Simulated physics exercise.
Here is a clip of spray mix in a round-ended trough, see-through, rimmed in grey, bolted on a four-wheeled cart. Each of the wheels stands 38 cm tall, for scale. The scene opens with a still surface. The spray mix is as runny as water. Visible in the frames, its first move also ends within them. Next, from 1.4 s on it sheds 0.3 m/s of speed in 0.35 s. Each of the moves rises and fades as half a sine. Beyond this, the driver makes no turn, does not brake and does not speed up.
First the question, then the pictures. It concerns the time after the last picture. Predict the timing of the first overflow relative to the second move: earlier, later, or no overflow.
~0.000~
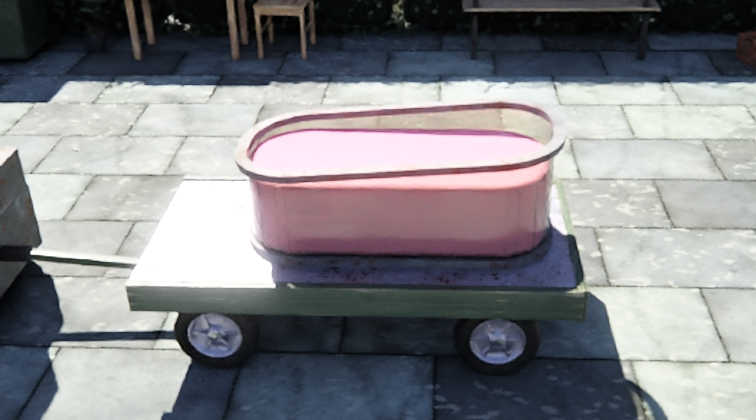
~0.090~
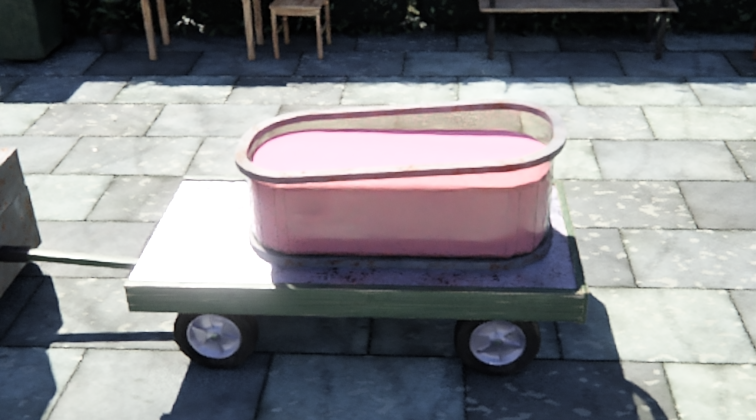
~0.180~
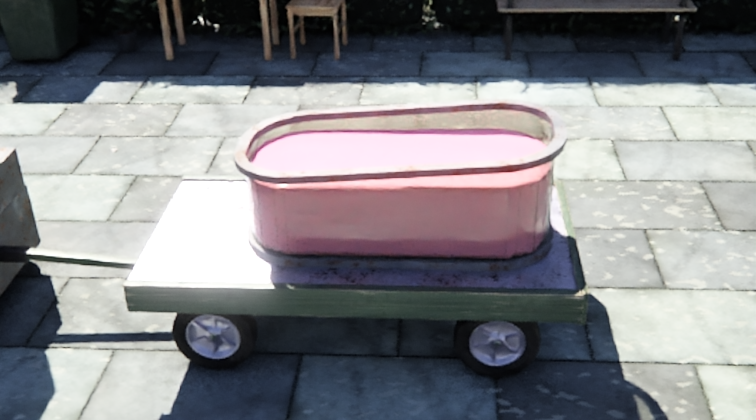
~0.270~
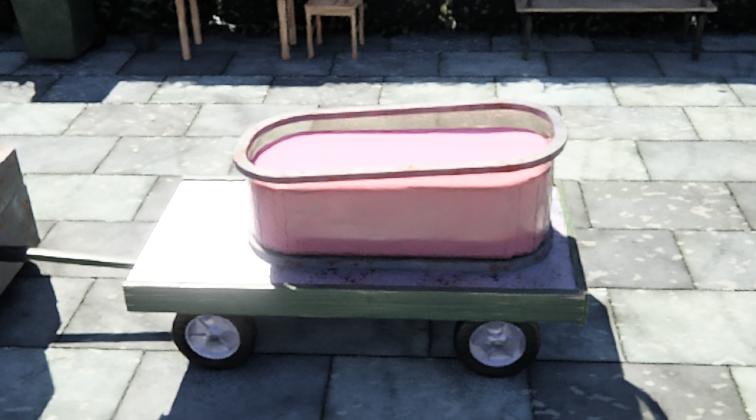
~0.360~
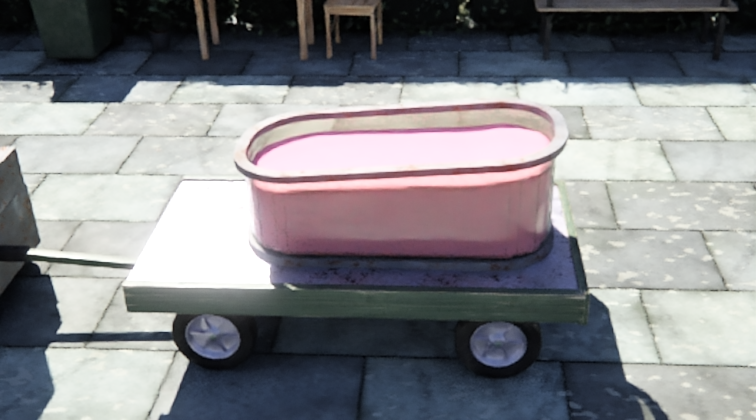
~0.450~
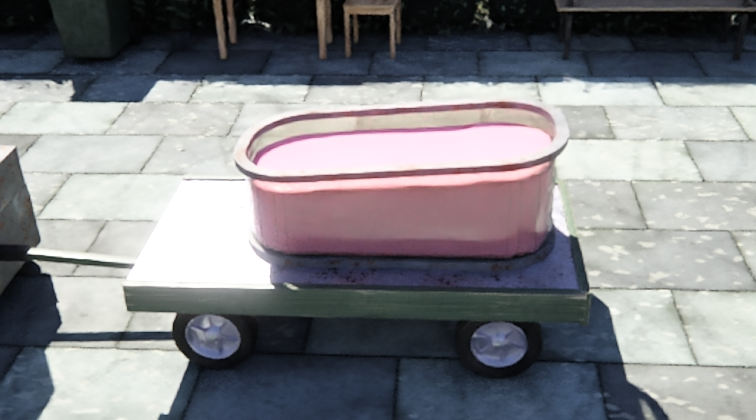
No overflow.
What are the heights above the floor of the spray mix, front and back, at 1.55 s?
Measured: Front = 40 cm, back = 30 cm.
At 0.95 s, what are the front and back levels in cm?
Roughly 34 cm in front and 34 cm behind.
By 0.95 s front 35 cm, middle 35 cm, back 35 cm above the floor; no loss so far.
By 1.55 s front 39 cm, middle 35 cm, back 30 cm above the floor; no loss so far.
By 2.25 s front 35 cm, middle 35 cm, back 35 cm above the floor; no loss so far.
By 4.74 s there is no loss.
